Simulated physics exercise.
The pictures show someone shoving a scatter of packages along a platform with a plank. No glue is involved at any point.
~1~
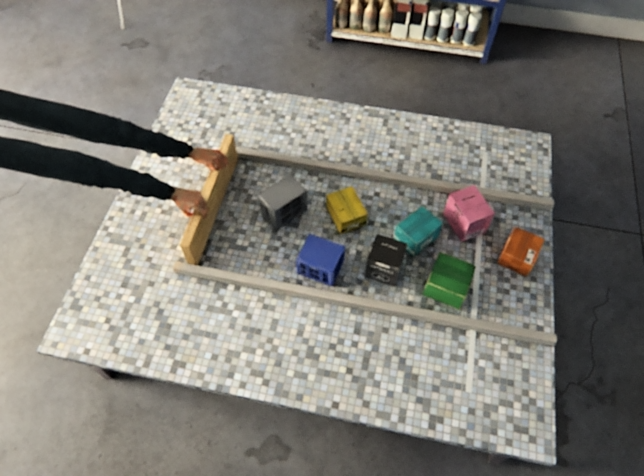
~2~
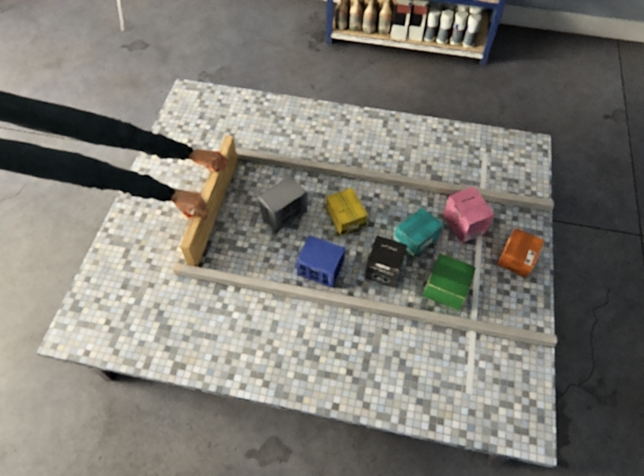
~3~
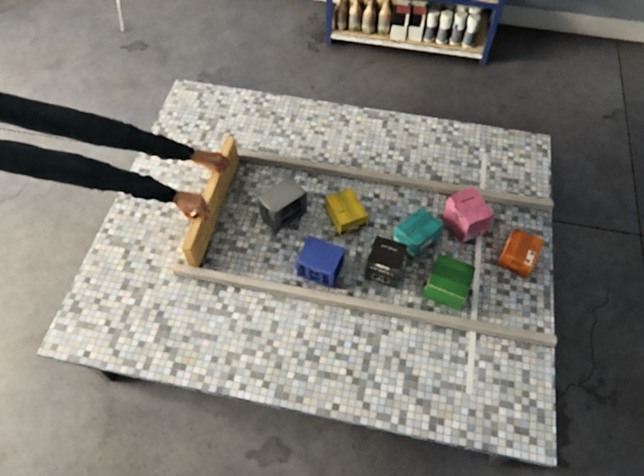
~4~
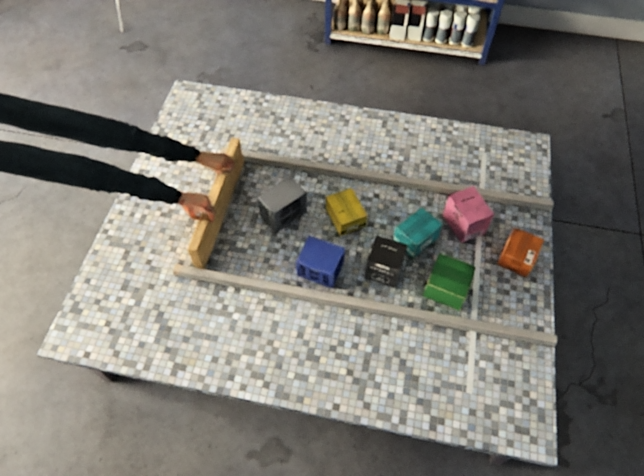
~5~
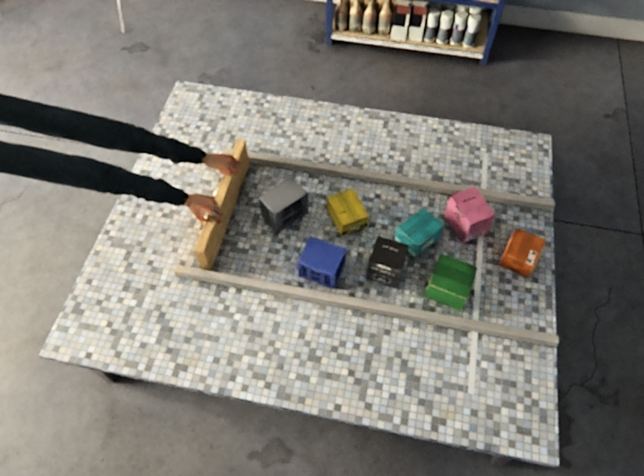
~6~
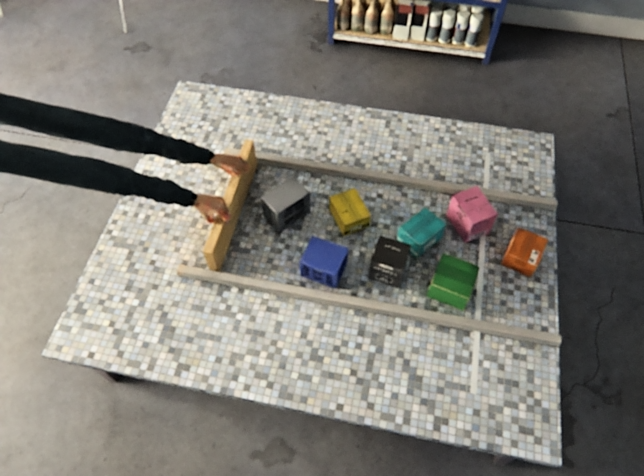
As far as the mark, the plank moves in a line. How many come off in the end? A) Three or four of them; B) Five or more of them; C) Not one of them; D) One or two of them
Answer: D.
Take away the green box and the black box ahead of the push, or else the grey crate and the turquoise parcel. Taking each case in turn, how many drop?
First 1, then 1.
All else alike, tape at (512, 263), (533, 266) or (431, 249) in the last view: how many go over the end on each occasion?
Down on the ground: 4, 5 and 0.
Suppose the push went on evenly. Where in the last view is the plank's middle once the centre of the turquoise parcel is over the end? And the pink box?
First it's close to (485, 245), next close to (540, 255).
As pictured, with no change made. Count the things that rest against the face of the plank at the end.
Looks like 3 of them, all told.
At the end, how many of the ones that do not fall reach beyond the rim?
As for overhanging, the count is 1.
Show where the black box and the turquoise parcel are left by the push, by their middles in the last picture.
About (542, 288), and the other about (560, 263).
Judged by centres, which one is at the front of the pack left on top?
It's the turquoise parcel that is foremost.
Soon after, none off yet; orange parcel at rest near (524, 252); pink box at rest near (471, 214); green box at rest near (453, 282).
Then, none off yet; orange parcel at rest near (524, 252); pink box moving near (473, 214); green box moved a little near (458, 283).
Further on, none off yet; orange parcel moved a little near (540, 253); pink box moved a little near (487, 208); green box moved well along near (525, 294).
At rest, the number that fall off is one or two; fallen, green box and orange parcel.
